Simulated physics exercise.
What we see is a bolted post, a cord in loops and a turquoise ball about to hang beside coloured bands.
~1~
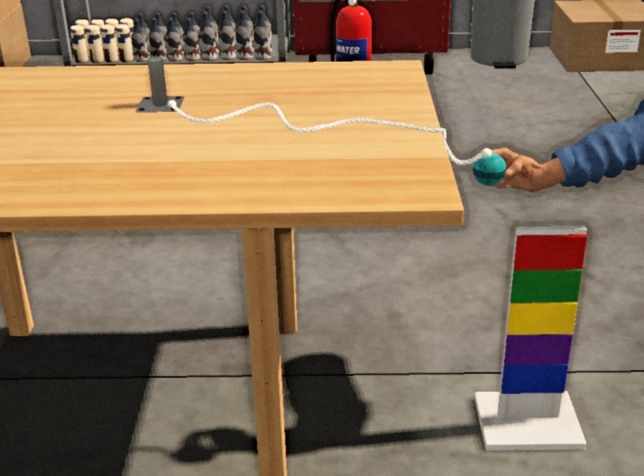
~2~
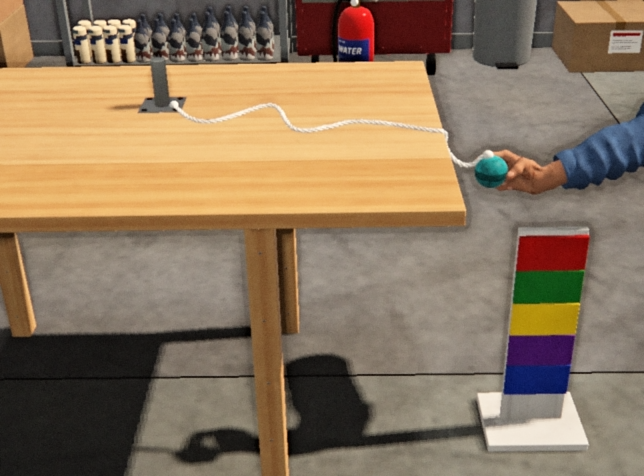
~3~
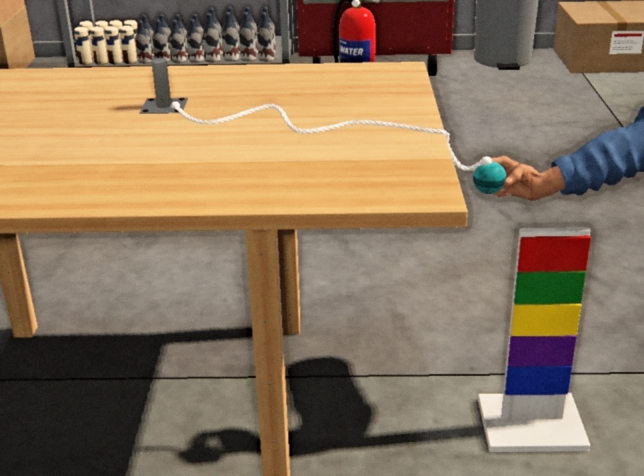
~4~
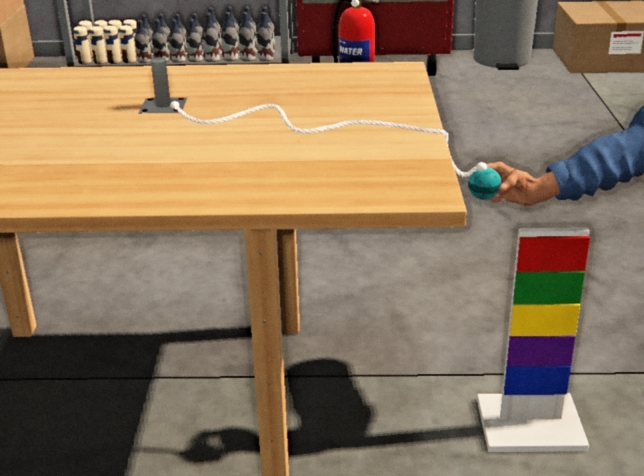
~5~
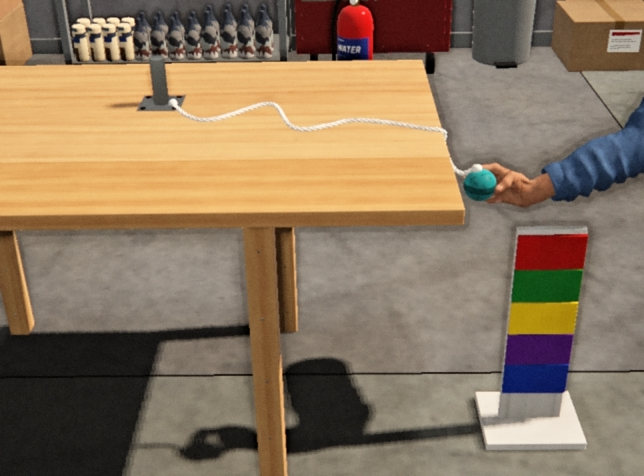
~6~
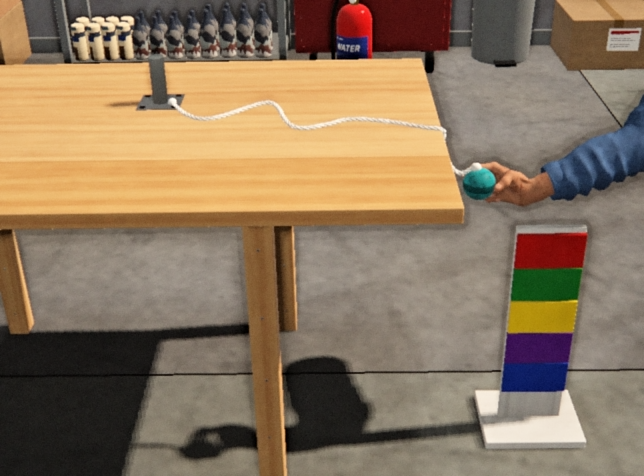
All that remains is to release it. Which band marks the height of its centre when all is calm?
The cord holds its middle at green.
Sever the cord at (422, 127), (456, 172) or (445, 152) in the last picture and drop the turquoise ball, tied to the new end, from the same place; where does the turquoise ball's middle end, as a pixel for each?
In that order: (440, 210), (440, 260) and (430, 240).
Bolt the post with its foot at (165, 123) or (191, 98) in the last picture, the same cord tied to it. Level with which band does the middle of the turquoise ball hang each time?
Taking them in turn: Yellow; yellow.
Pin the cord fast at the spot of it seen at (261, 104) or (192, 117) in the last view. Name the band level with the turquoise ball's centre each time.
Taking them in turn: Red; green.
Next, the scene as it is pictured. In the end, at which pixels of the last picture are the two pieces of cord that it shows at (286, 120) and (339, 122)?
The first at (356, 118), the second at (424, 123).
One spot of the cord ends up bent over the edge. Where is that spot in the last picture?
At (356, 119), roughly.
Early on, ball near (461, 285); level with green.
Midway, ball near (409, 264); level with green.
Near the end, ball near (434, 281); level with green.
Finally, ball near (439, 282); level with green. At green.
